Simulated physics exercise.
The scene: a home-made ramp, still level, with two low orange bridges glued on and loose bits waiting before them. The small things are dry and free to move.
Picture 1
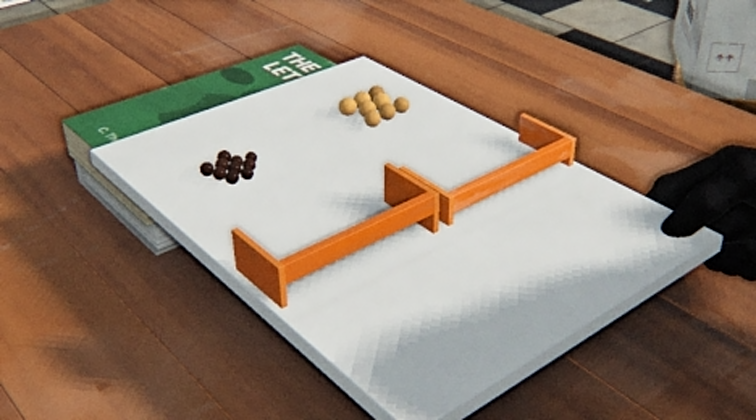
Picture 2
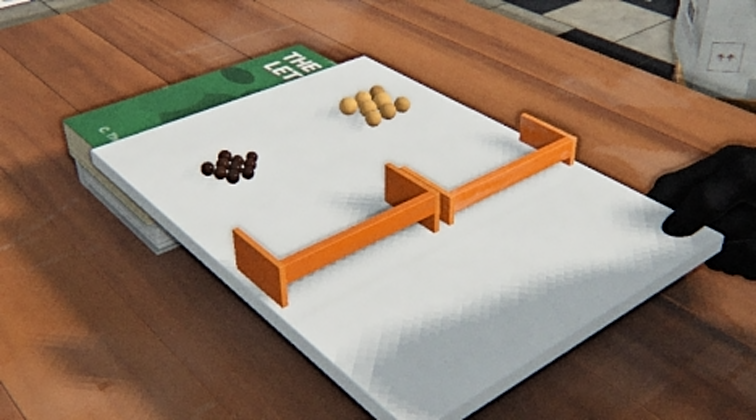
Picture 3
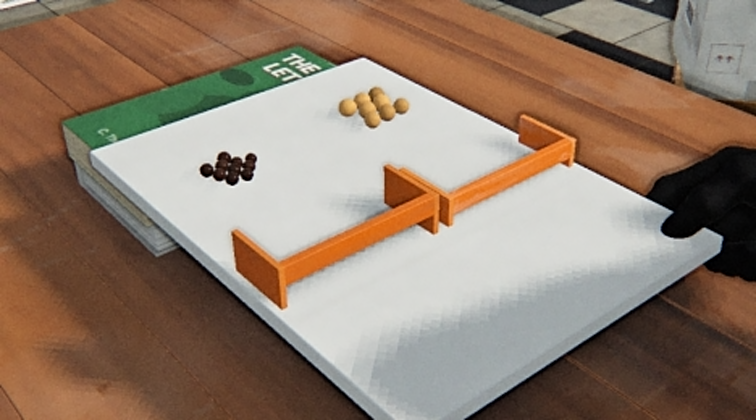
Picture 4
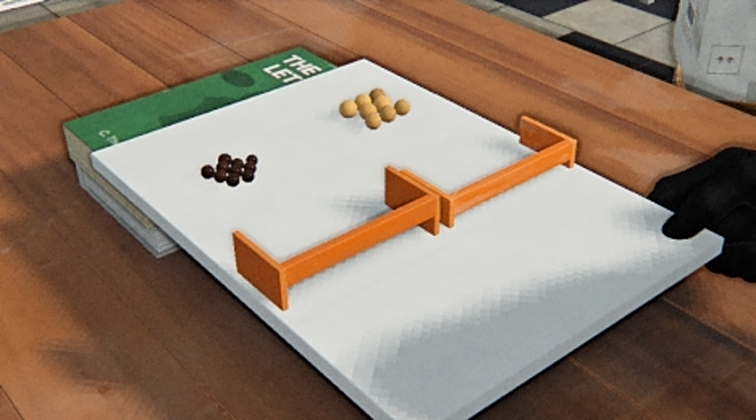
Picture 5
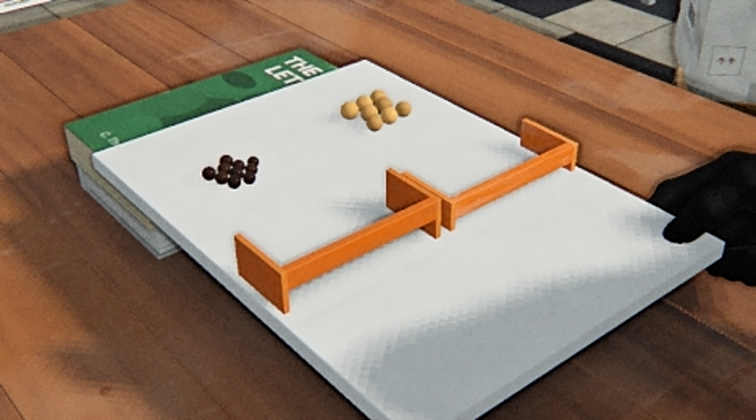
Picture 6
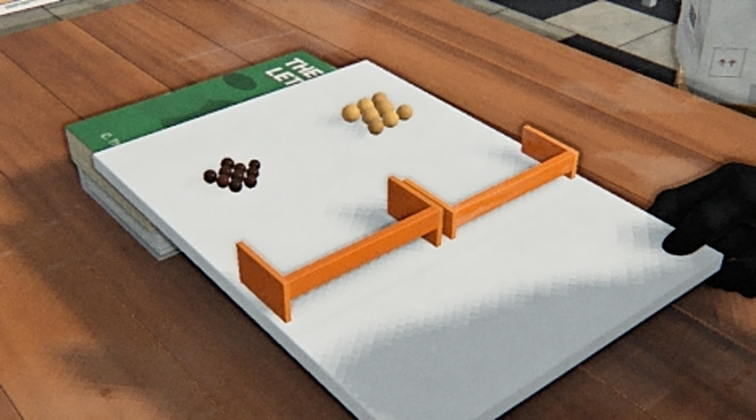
A black-gloved hand at the right edge holds the end of a white board on a wooden table, seen from above at an angle. Dark brown balls sit at left and tan beads farther back, behind two joined orange barriers, with a green book under the board's far-left side. The board's held end dips very slightly late on, while the balls and beads keep their places on it.
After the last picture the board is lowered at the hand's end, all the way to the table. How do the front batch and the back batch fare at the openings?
Here the front batch rolls on past the gate, and the back batch ends behind the gate.
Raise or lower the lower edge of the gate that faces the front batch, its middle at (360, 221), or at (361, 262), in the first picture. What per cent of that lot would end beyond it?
About 100 and 0 per cent.
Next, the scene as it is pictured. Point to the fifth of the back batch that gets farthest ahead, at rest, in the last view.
Close to (530, 213).
Then, 0.33 s past the last view, board sloping at 10°; front batch on its way down; back batch on its way down.
Then, 0.63 s past the last view, board resting at 11°; front batch has reached its gate; back batch has reached its gate.
Then, 0.88 s past the last view, board resting at 11°; front batch all past its gate; back batch has reached its gate.
Finally, board resting at 11°; front batch all past its gate; back batch gathered behind its gate.
